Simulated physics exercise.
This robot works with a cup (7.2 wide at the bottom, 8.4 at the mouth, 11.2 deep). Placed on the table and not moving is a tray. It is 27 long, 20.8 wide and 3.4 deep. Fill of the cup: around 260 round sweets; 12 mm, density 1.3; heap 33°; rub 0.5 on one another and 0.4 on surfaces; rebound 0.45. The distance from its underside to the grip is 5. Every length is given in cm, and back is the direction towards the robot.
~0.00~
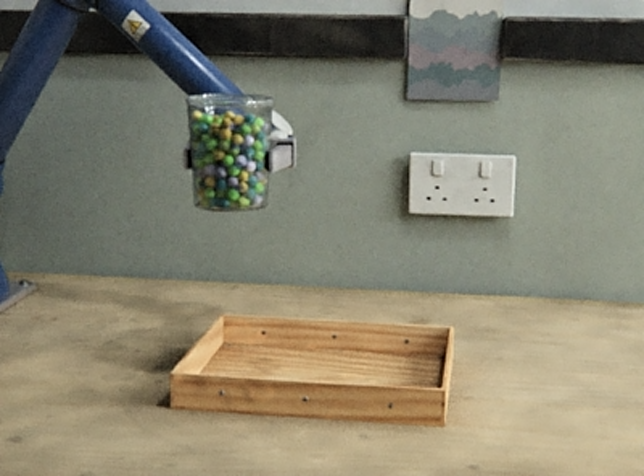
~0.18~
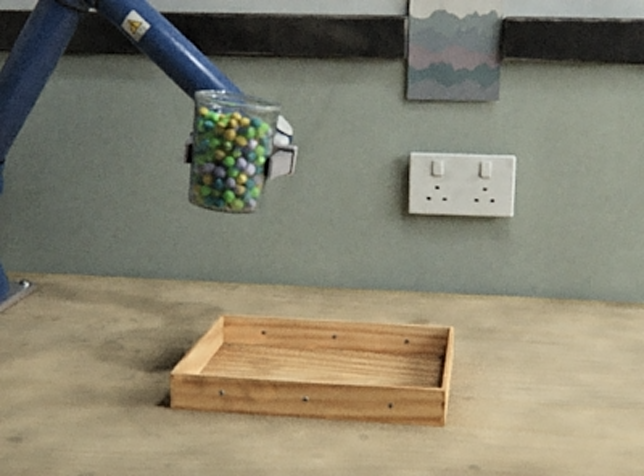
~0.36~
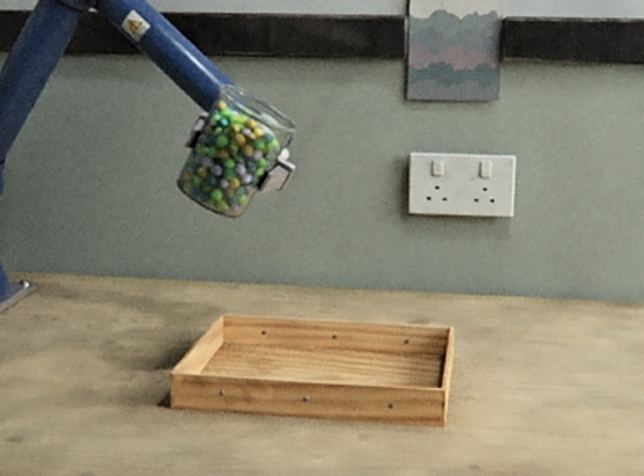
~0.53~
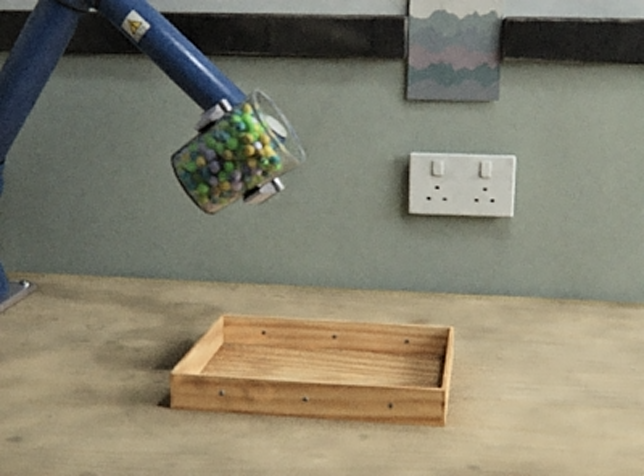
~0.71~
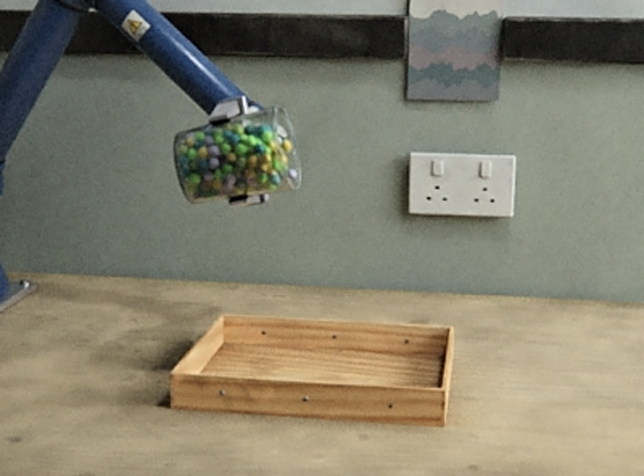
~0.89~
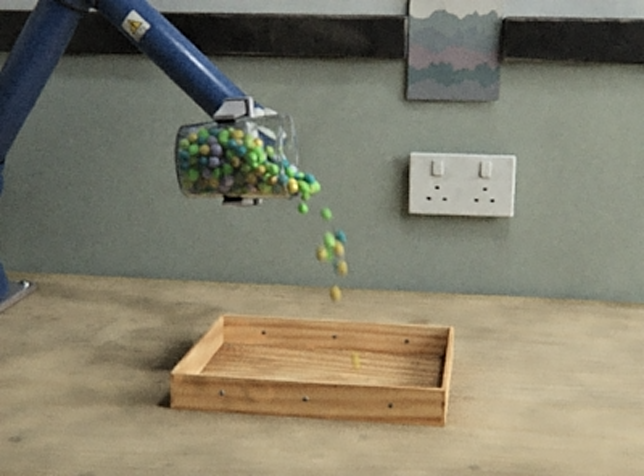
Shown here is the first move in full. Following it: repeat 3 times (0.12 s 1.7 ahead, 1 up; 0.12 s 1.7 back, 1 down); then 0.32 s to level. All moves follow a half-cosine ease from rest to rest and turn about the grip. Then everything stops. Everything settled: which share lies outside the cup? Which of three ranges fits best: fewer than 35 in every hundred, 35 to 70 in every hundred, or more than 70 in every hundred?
From 35 to 70 in every hundred.
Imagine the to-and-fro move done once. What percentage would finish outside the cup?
Near 30 per cent.
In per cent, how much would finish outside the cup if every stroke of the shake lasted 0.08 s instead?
That would give around 65 per cent.
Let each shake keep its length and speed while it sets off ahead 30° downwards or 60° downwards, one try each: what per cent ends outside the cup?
You'd get about 40 per cent with the first setting and about 25 per cent with the second.
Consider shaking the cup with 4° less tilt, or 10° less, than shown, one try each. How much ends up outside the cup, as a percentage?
About 45 and 30 %.
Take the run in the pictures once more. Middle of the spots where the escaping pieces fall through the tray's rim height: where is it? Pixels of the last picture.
Look at roughly (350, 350) in the last picture.
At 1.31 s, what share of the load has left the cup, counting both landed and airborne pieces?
30 %.
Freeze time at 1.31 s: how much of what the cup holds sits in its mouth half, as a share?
Mouth half share: Roughly 60 %.
By 1.31 s, tilted 85° forward, highest piece 26 above the table; 185 in the cup, 60 in the tray, 15 in flight or on a rim.
By 1.72 s, tilted 62° forward, highest piece 26 above the table; 133 in the cup, 123 in the tray, 1 on the table or floor, 3 in flight or on a rim.
By 2.13 s, level, highest piece 26 above the table; 132 in the cup, 127 in the tray, 1 on the table or floor.
By 3.18 s, level, highest piece 26 above the table; 132 in the cup, 127 in the tray, 1 on the table or floor.
Final count, 132 in the cup, 127 in the tray, 1 on the table or floor. That is 49 % outside the cup.
